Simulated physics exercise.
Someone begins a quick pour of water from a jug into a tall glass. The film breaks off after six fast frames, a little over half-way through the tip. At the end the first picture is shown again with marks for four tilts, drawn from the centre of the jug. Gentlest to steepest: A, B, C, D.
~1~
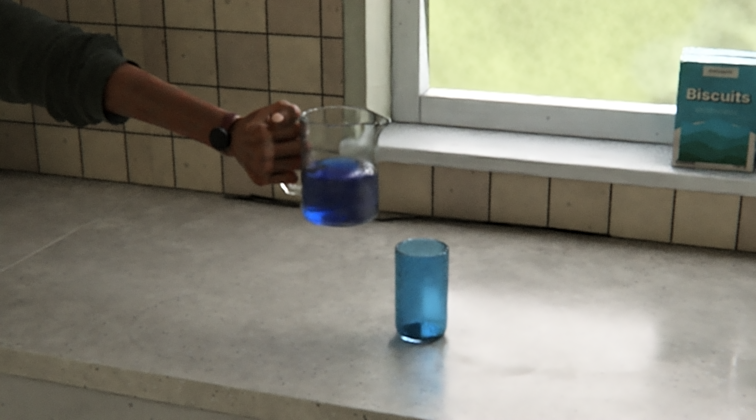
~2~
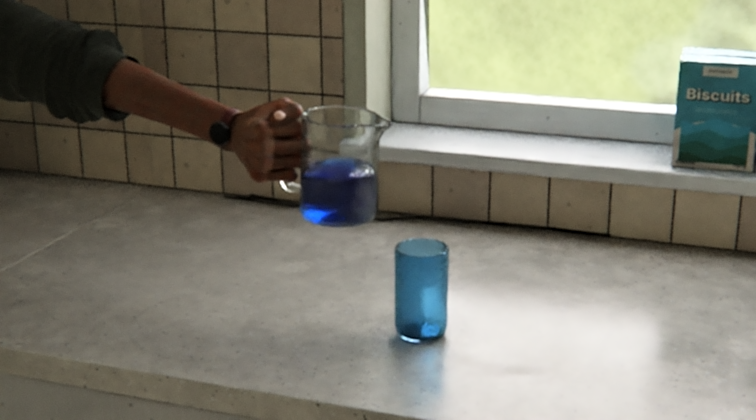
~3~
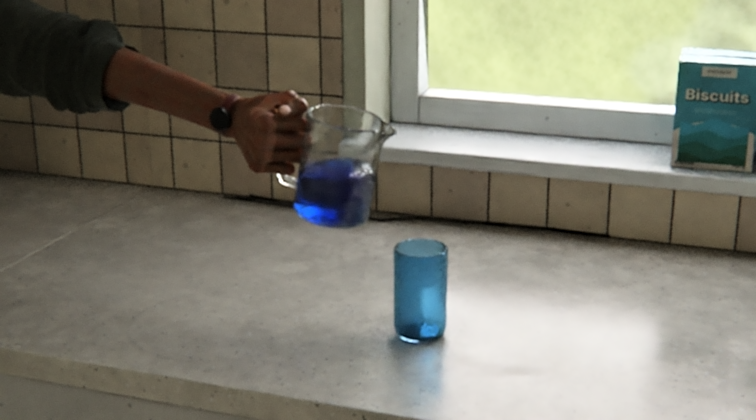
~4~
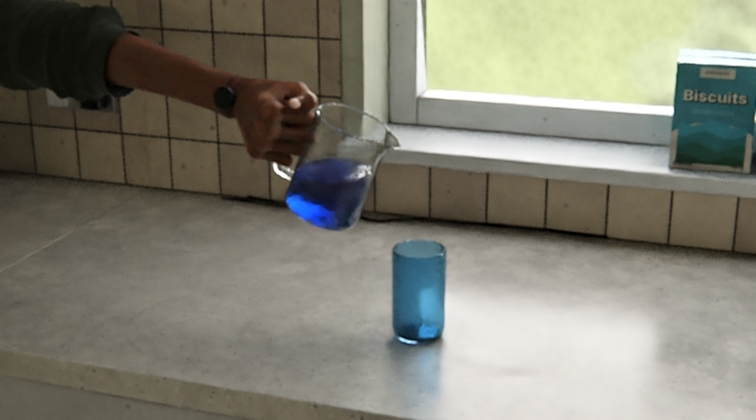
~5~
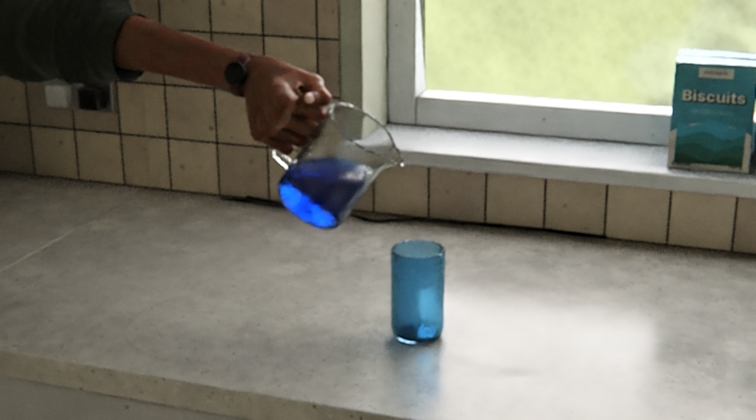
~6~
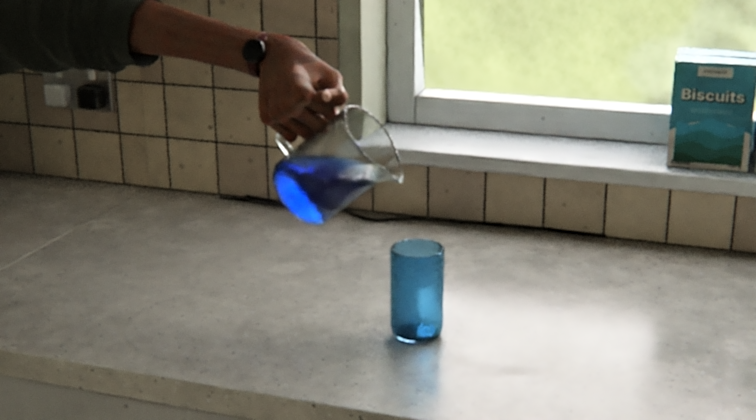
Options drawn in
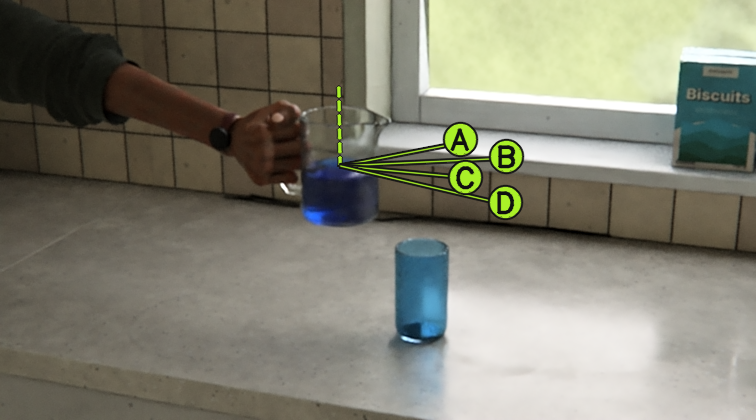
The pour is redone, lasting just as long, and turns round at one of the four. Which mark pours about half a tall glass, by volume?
A works best here.
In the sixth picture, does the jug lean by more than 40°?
Yes, it does.
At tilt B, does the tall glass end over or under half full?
Over.
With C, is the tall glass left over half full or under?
Over half.
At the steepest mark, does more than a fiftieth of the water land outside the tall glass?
Yes, it does.
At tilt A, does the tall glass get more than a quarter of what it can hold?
Yes, it does.
In lime, A at (444, 145); B at (490, 158); C at (448, 176); D at (489, 200).
Choosing A, the tall glass ends with about 48 % of what it can hold.
Choosing B, the tall glass ends with about 69 % of what it can hold; 3 % of the water is spilt.
Choosing C, the tall glass ends with about 89 % of what it can hold; 4 % of the water is spilt.
Choosing D, the tall glass ends with about 96 % of what it can hold; 12 % of the water is spilt.
